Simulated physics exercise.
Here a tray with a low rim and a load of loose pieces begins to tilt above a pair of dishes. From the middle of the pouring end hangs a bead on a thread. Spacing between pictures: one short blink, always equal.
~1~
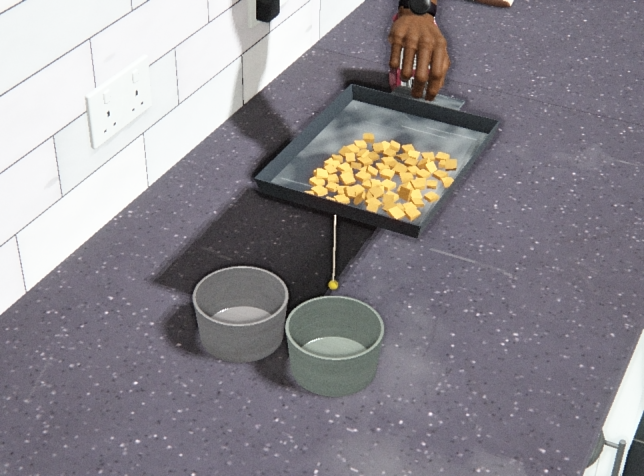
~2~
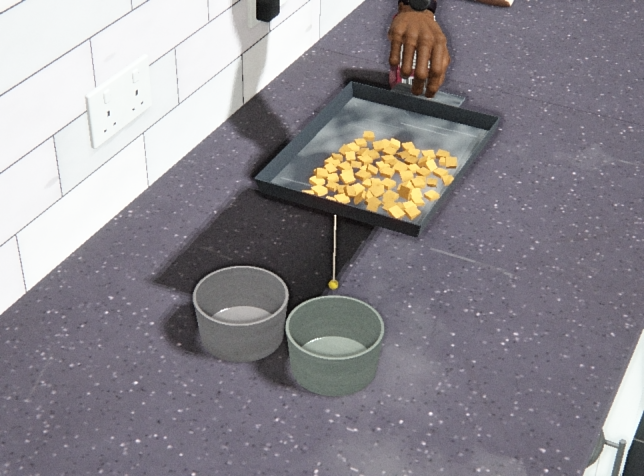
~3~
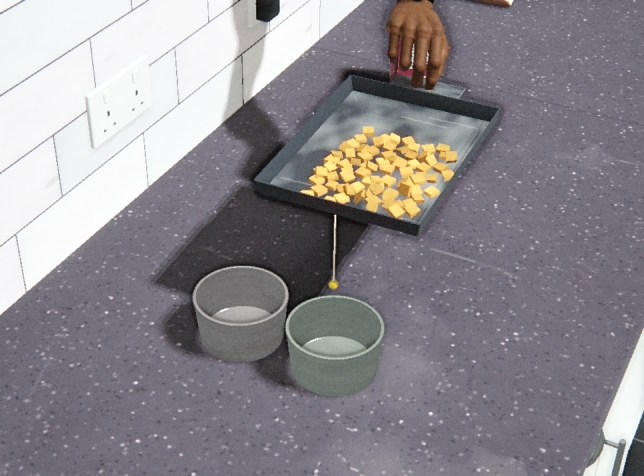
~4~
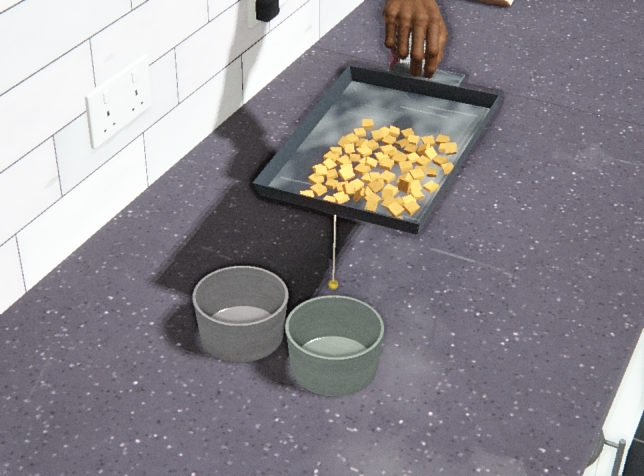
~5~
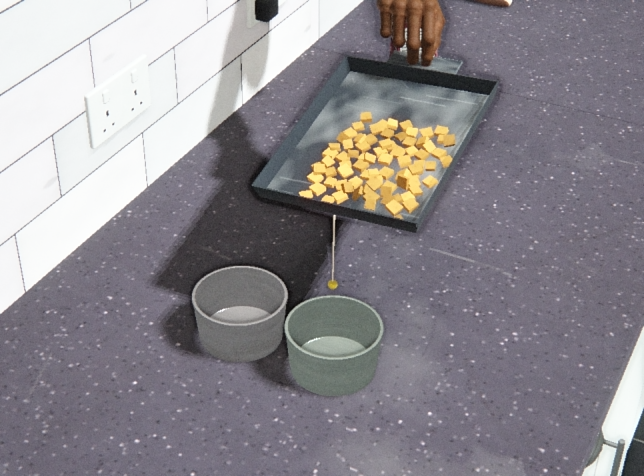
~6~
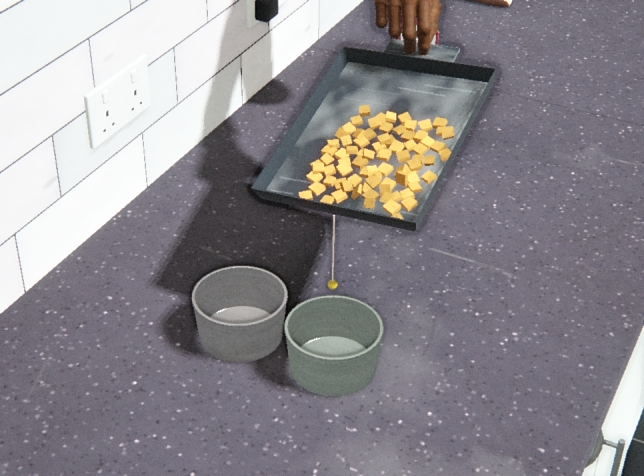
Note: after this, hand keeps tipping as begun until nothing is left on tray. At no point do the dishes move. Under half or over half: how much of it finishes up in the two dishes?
By the end, the dishes are holding most of the load, I'd say.
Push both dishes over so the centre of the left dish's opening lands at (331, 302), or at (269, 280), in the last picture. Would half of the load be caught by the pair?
Taking the tries in order: A minor share, followed by a major share.
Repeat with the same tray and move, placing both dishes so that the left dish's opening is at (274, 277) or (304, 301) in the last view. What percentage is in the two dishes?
60 and 50 %.
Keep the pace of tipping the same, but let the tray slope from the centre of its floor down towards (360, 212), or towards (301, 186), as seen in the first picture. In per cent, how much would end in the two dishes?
70 % and 30 %, roughly.
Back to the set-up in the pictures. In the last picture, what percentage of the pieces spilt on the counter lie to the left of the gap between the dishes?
It works out at some 20 percent.
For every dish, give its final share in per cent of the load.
For the left dish 50 %, for the right dish 20 %.
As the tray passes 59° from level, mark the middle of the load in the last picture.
Roughly at (324, 183).
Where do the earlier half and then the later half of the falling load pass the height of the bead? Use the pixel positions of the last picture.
Starting near (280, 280), moving on to near (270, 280).
Soon after the last picture, tray tipped steeply; all on the tray.
A little later, tray tipped right over; nearly all on the tray; a stray few in the right dish; a stray few in the left dish; a stray few outside both; a stray few in the air.
Later still, tray tipped past a quarter turn; about a quarter in the right dish; about half in the left dish; about a quarter outside both.
At rest, tray tipped past a quarter turn; about a quarter in the right dish; about half in the left dish; about a quarter outside both.
